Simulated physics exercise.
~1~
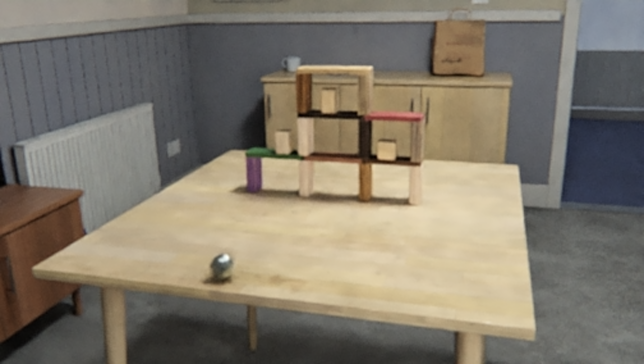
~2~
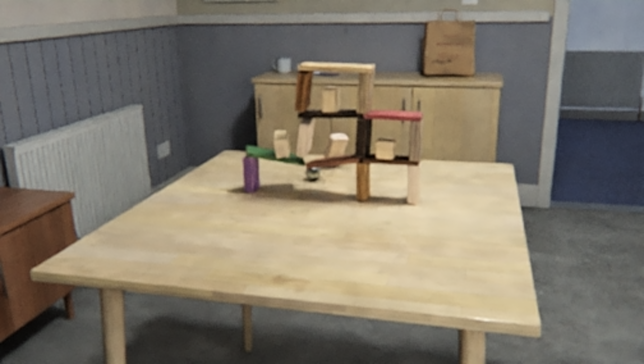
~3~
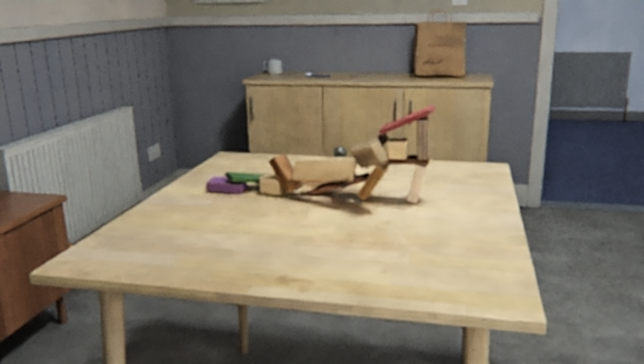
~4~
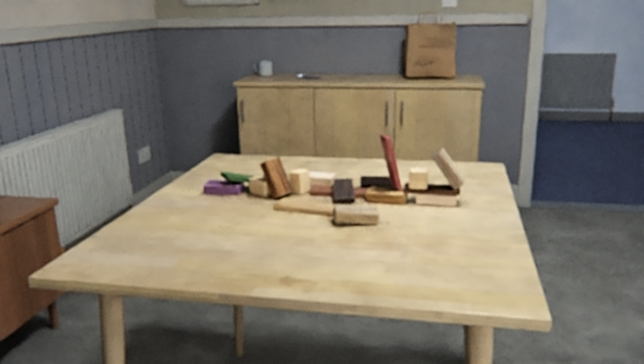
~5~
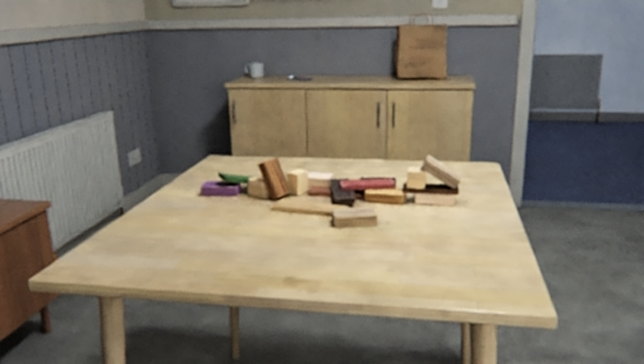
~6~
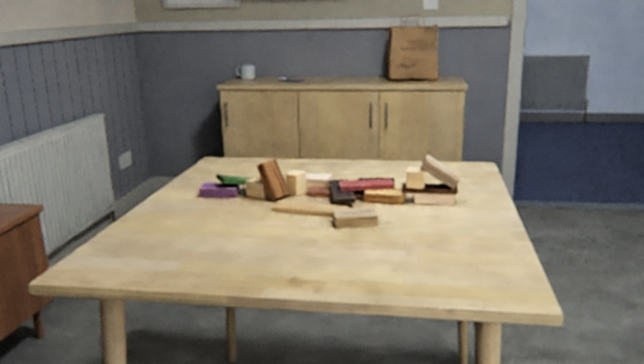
A pale wooden table stands in a grey-panelled room, seen from slightly above, with a radiator at left and a low cabinet topped by a paper bag behind. Toward its far side rises a stepped block structure, with a green plank over a purple post at left and a red plank at right. A shiny steel ball near the front rolls away from the viewer into the structure, knocking inner posts askew. The upper level collapses, the purple post topples, and the red plank tips up steeply before falling flat. The blocks finally lie still in a low, scattered heap.
